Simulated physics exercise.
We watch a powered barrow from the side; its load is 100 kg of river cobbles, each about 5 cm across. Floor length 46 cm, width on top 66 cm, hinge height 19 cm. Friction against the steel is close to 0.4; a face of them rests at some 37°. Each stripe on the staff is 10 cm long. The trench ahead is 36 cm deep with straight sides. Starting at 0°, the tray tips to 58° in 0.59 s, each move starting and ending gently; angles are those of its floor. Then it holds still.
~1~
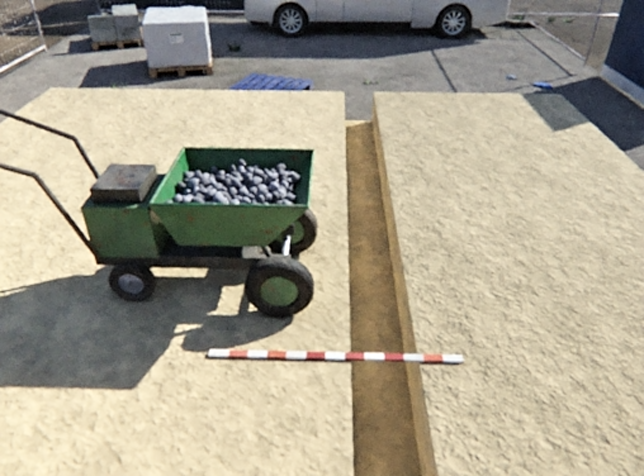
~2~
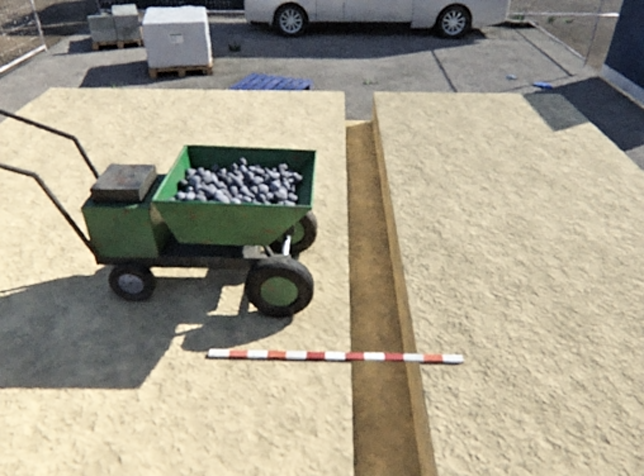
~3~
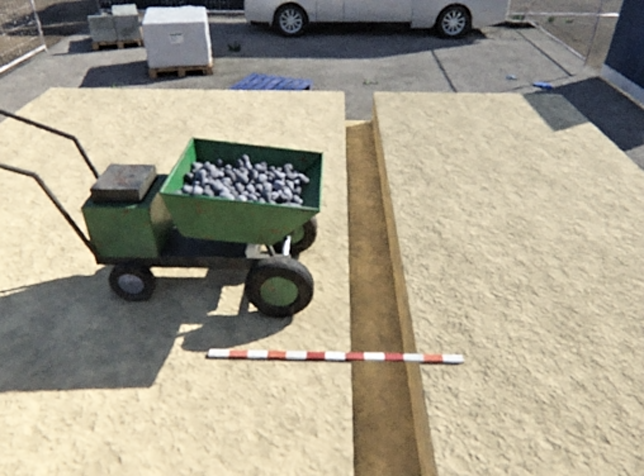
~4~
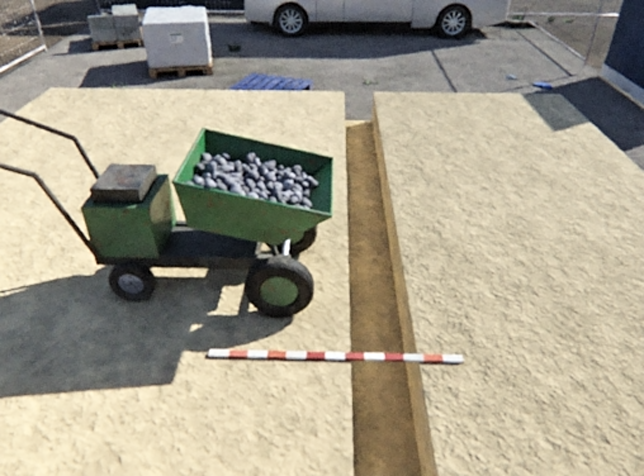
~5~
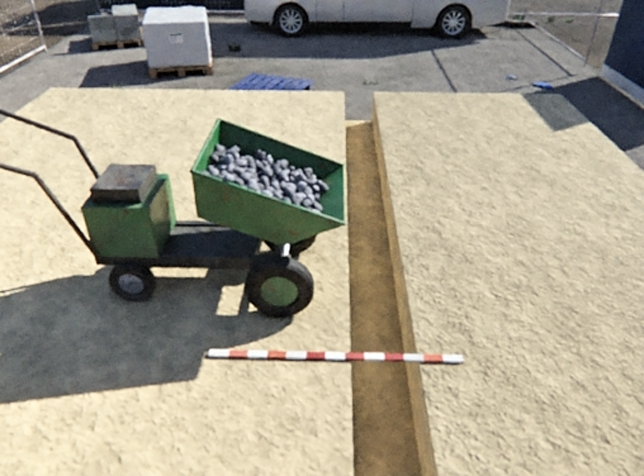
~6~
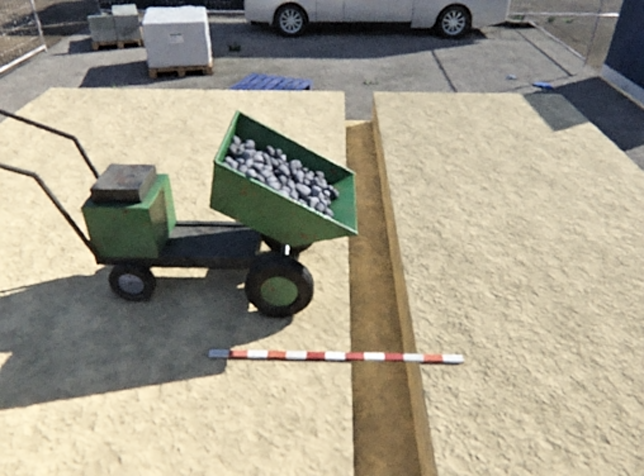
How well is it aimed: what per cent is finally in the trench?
Roughly 35 per cent ends in the trench.
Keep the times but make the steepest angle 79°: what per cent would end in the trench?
It would be near 35 per cent.
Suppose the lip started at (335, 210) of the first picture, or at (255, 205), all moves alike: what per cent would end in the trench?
Near 15 per cent from the first place, 65 from the second.
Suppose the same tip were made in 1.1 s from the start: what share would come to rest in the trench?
It would be near 50 per cent.
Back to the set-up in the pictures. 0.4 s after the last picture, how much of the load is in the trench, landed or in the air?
Some 5 per cent.
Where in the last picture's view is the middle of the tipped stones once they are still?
Their middle is at about (419, 282).
Then, 0.1 s after the last picture the floor is at 49°, 100 % in the tray; the foremost stones are at (352, 223).
Then, 0.4 s after the last picture the floor is at 58°, 91 % in the tray, 7 % in the trench, 2 % past the trench; the foremost stones are at (417, 260).
Then, 0.7 s after the last picture the floor is at 58°, 47 % in the tray, 14 % in the trench, 39 % past the trench; the foremost stones are at (509, 297).
Then, 2.7 s after the last picture the floor is at 58°, 23 % in the tray, 35 % in the trench, 42 % past the trench; the foremost stones are at (629, 305).
